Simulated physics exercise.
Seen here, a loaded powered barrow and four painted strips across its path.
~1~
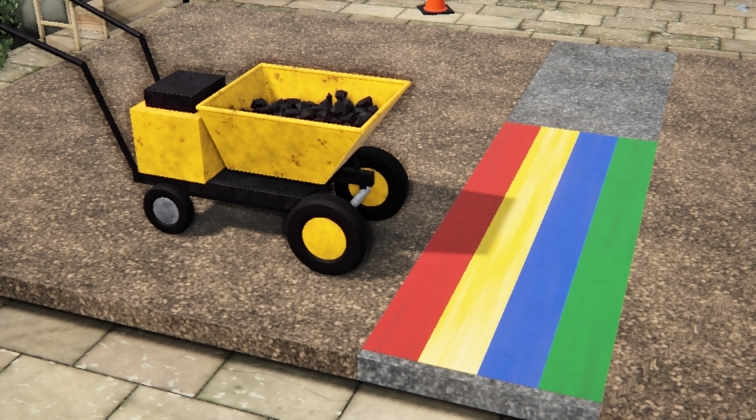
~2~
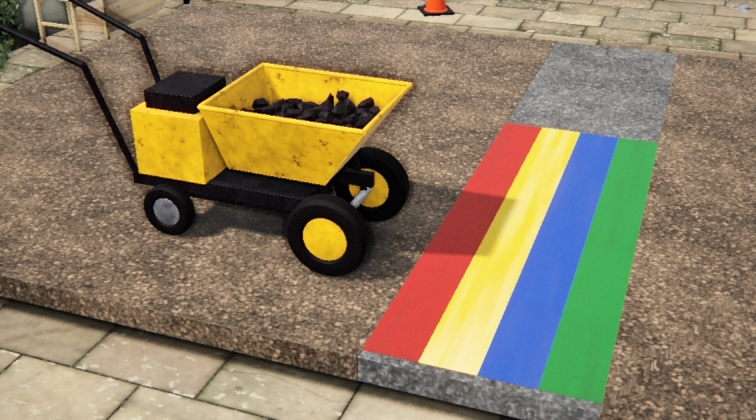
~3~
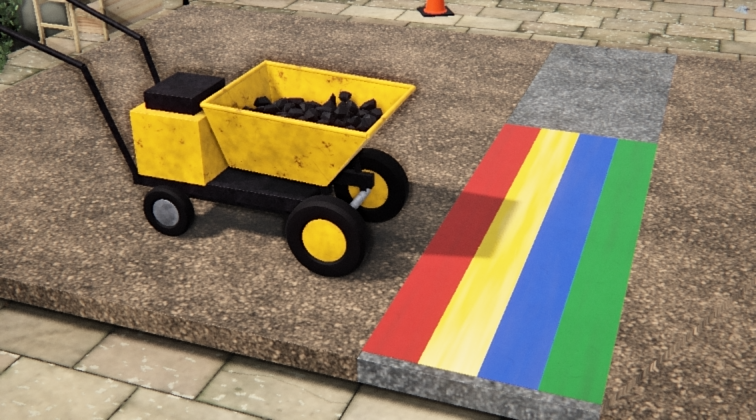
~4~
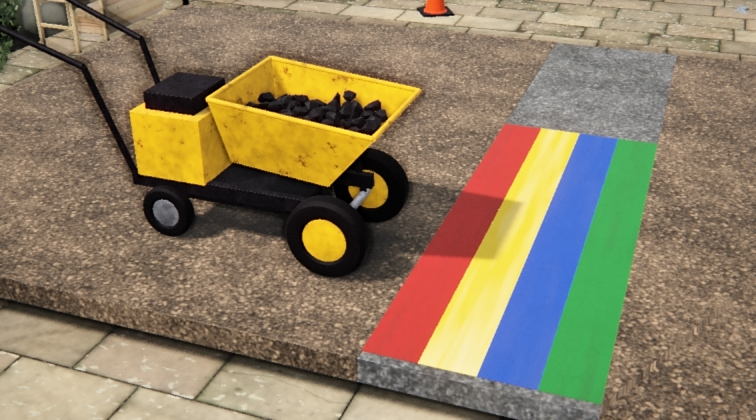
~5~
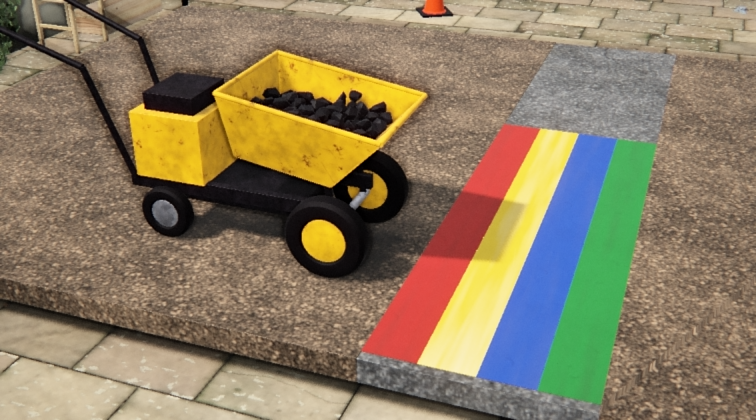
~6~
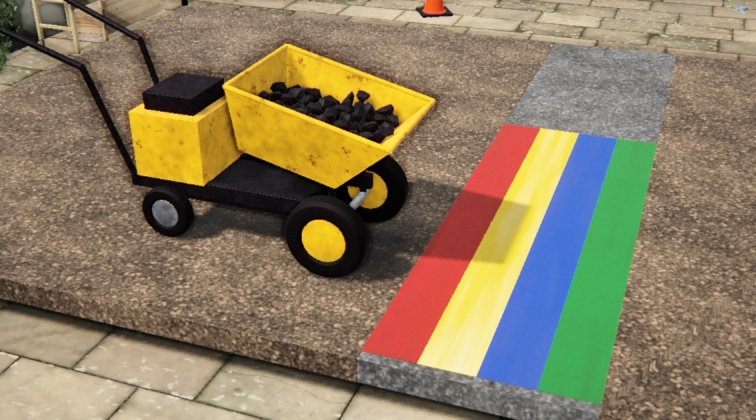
Yellow skip of a small barrow loaded with black lumps tilting slightly toward the right, beside red, yellow, blue and green strips.
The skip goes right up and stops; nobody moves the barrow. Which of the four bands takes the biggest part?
Most covered: The yellow band.
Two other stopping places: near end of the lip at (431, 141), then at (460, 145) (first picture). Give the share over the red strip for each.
In turn 0 and 0 in a hundred.
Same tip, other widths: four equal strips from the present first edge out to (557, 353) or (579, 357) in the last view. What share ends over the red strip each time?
In turn 0 and 0 in a hundred.
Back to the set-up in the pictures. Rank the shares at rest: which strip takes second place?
Second comes the strip in blue.
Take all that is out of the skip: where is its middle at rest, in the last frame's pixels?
Close to (503, 271).
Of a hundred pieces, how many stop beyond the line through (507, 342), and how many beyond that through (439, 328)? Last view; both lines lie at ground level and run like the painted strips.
First some 20, then 80 per cent.
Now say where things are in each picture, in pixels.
The first picture shows lip of the skip at (362, 131), level; top of the load at (319, 112), lumps of coal; red strip at (412, 316); yellow strip at (466, 327); blue strip at (523, 339); green strip at (581, 351).
The second picture shows lip of the skip at (363, 133), level; top of the load at (320, 112).
The third picture shows lip of the skip at (367, 136), tipped barely; top of the load at (297, 115).
The fourth picture shows lip of the skip at (373, 139), tipped a little; top of the load at (307, 114).
The fifth picture shows lip of the skip at (380, 145), tipped a little; top of the load at (307, 111).
The sixth picture shows lip of the skip at (390, 151), tipped a little; top of the load at (300, 114); red strip at (412, 318); yellow strip at (466, 329); blue strip at (522, 341); green strip at (581, 353).
Soon after the last picture, skip tipped well over; all in the skip.
A little later, skip tipped steeply; nearly all in the skip; a stray few over the red strip; a stray few over the yellow strip.
Later still, skip tipped right over; about a third in the skip; a stray few over the red strip; about a third over the yellow strip; about a quarter over the blue strip; a small part over the green strip; a stray few off the paint.
By the end, skip tipped right over; a small part in the skip; a small part over the red strip; about half over the yellow strip; about a quarter over the blue strip; a small part over the green strip; a stray few off the paint.
